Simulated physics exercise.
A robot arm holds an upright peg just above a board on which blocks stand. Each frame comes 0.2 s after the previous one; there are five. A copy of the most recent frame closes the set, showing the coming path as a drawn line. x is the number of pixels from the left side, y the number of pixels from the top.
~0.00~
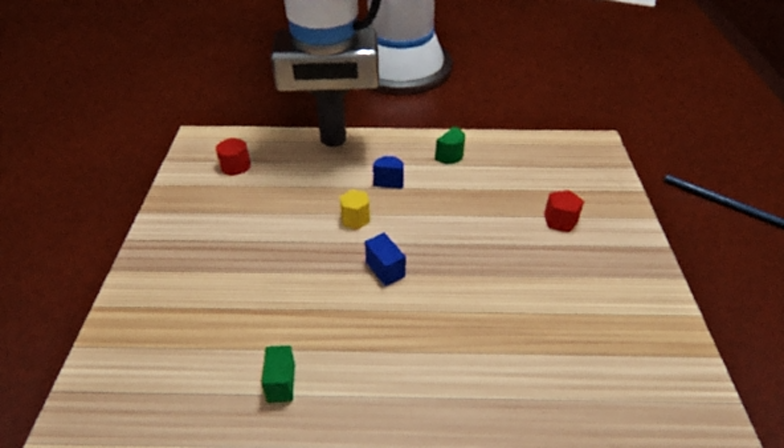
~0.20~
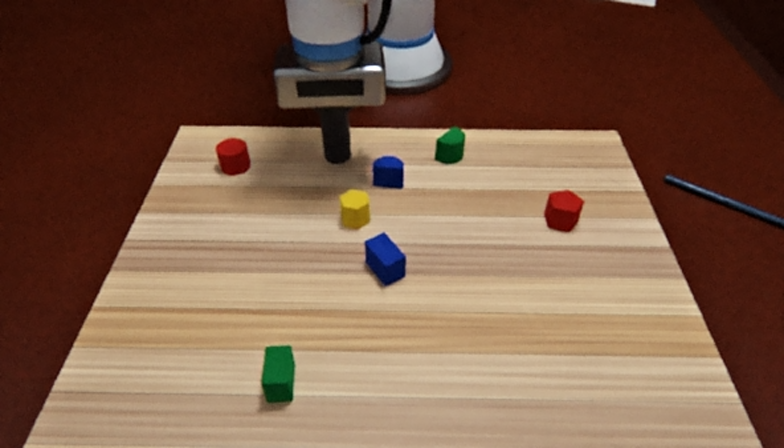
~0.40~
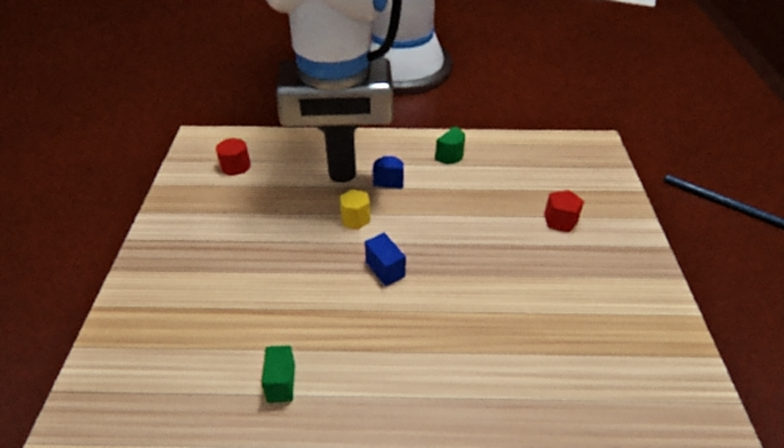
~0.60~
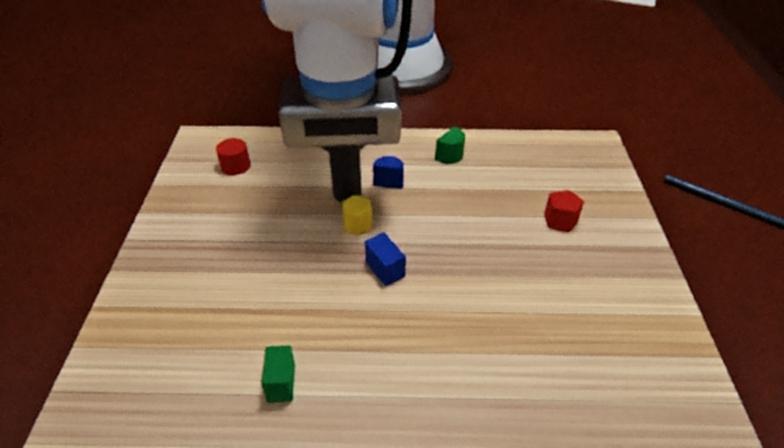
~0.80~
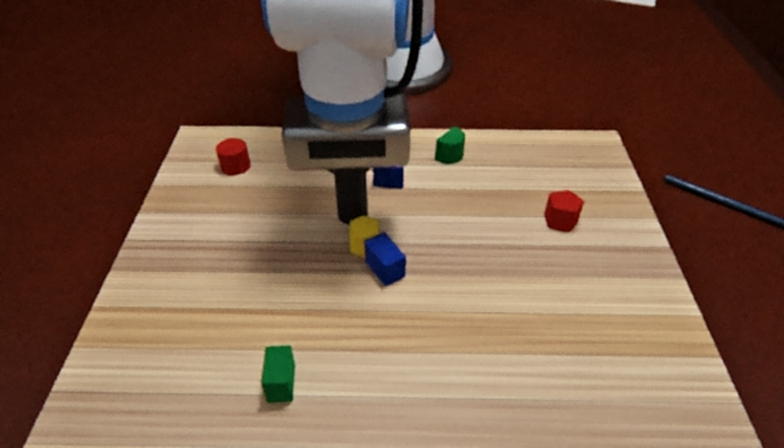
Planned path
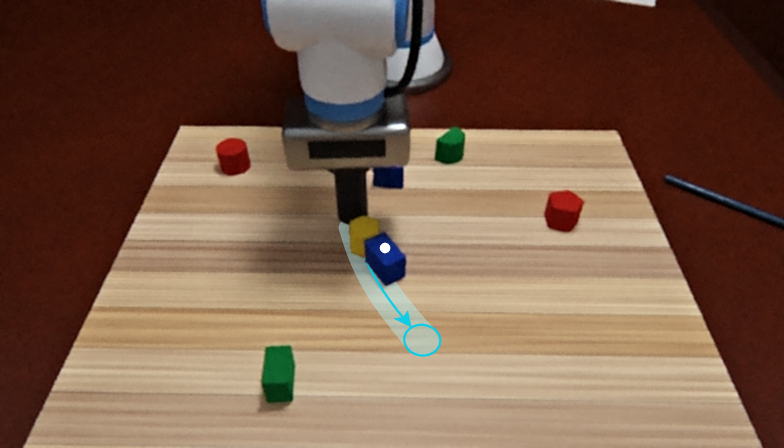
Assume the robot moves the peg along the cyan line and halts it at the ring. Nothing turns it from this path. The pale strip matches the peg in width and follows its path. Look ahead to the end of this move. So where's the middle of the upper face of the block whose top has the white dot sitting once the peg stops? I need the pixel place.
At the end it should sit near (496, 347).
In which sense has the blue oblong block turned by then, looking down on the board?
In a top view, it turns counterclockwise.
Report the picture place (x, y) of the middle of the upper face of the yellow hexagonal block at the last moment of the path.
If I read the scene right, the answer is (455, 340).
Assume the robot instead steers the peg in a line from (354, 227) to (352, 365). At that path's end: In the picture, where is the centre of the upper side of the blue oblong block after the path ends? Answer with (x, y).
In the picture, it is at (421, 281).
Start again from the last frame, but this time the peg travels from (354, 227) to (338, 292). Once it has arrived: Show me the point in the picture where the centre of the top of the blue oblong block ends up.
The spot you're after is about (408, 270) in the image.
Path on the board, from (354, 227) through (367, 262) and (390, 300) to (422, 340); the dot is on the blue oblong block.
On the path given first. One third of the way, peg at (367, 251); yellow hexagonal block at (384, 263), turned 15° anticlockwise; blue oblong block at (412, 282).
Two thirds of the way, peg at (390, 288); yellow hexagonal block at (413, 302), turned 25° anticlockwise; blue oblong block at (449, 317), turned 25° anticlockwise.
At the end, peg at (423, 328); yellow hexagonal block at (454, 341), turned 45° anticlockwise; blue oblong block at (496, 347), turned 45° anticlockwise; blue D-shaped block in place.
